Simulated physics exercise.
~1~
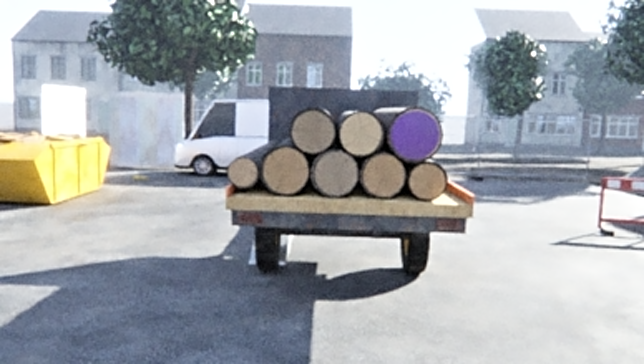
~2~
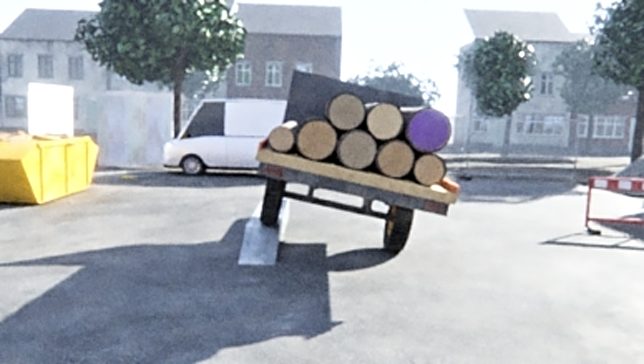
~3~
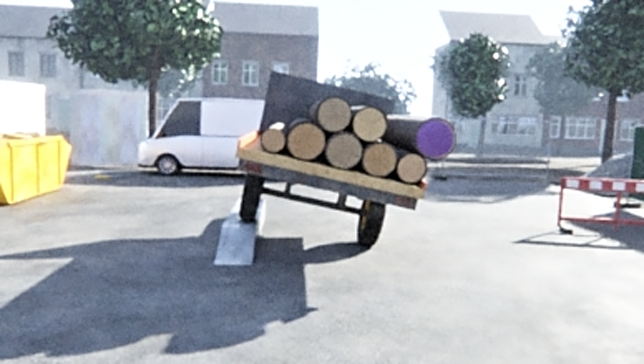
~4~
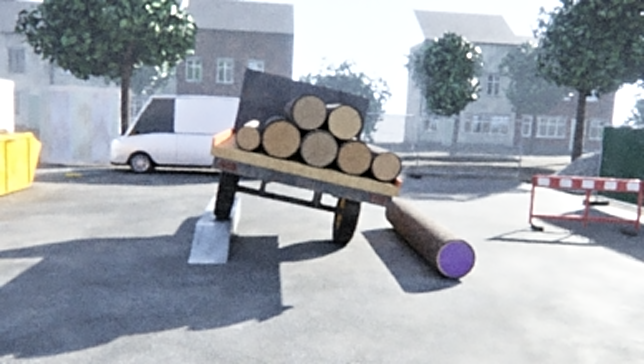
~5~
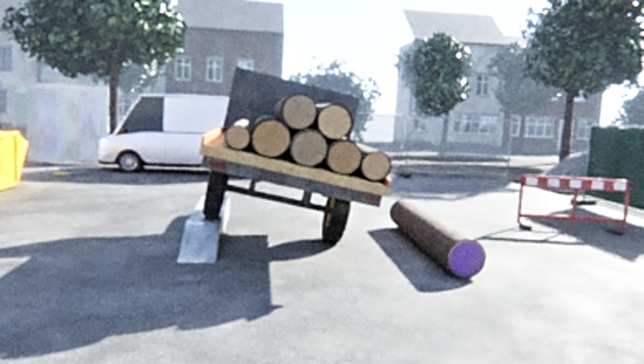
In a paved yard, a log trailer tilts on a ramp and its purple-ended log falls off right.
